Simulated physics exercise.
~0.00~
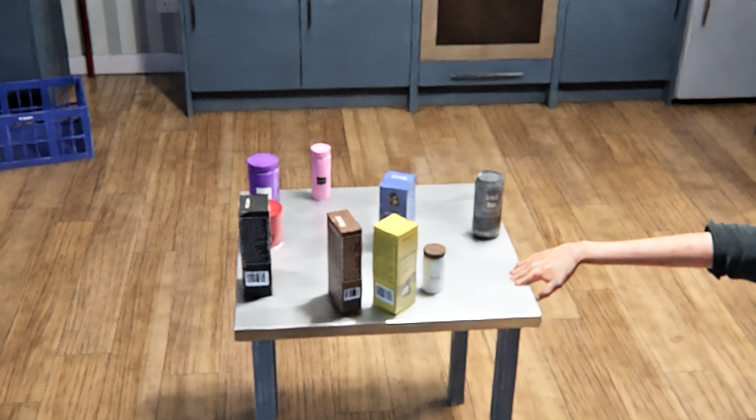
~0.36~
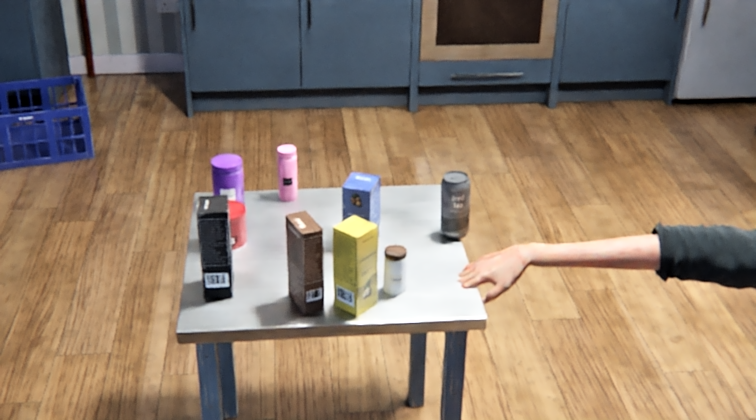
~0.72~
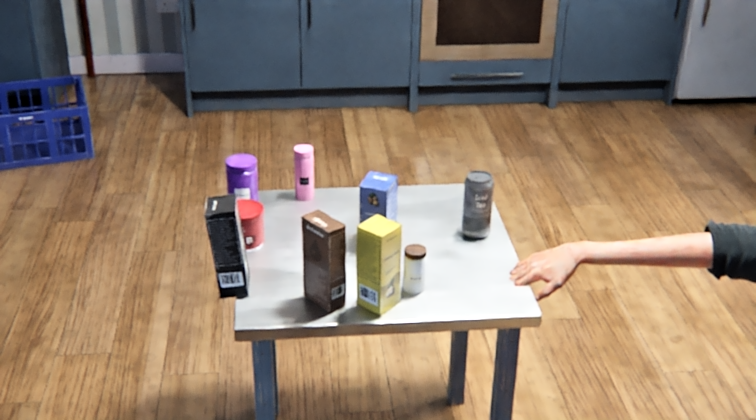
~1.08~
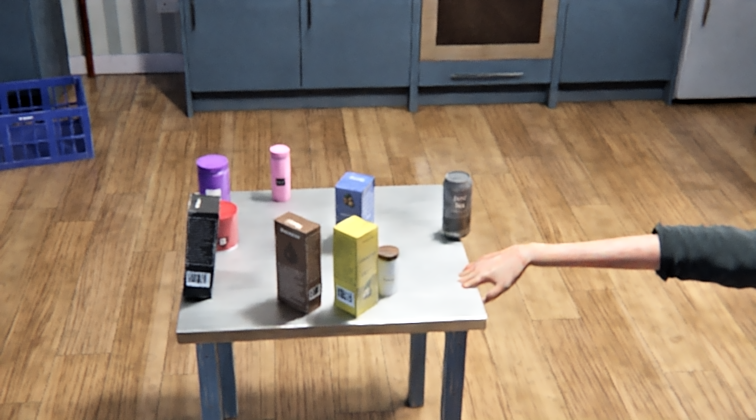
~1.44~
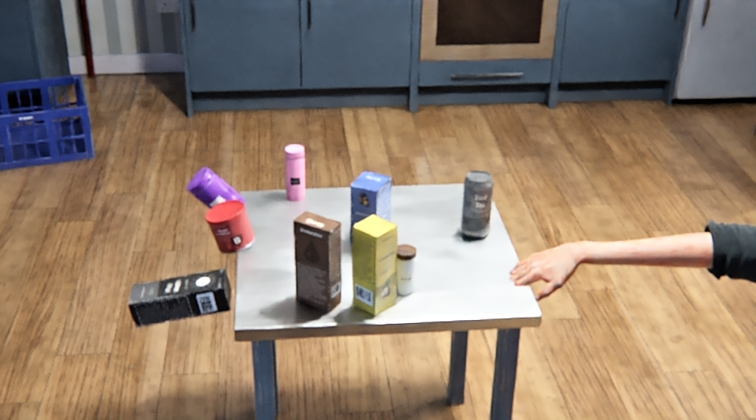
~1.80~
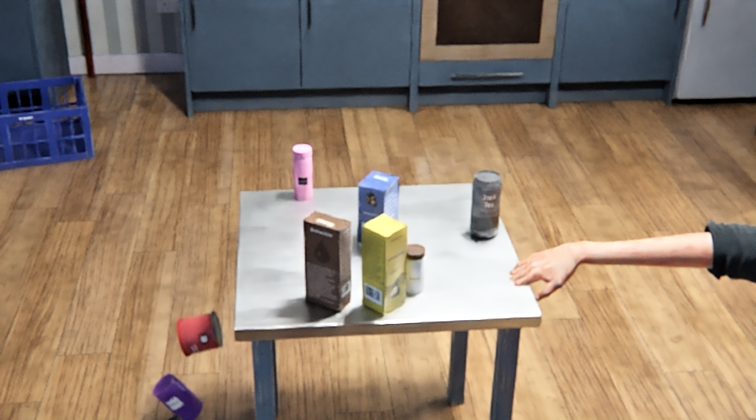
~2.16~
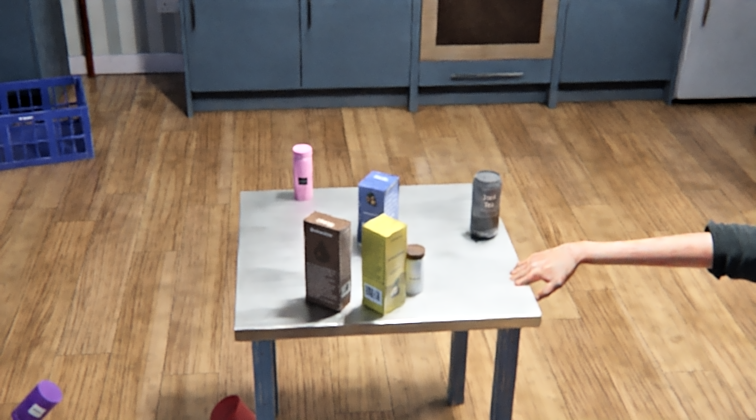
A black carton, a red tin and a purple jar toppled off the left edge of a small table as it jerked left and right beside someone's outstretched hand, and they dropped toward the floor while the other six items stayed standing on top.
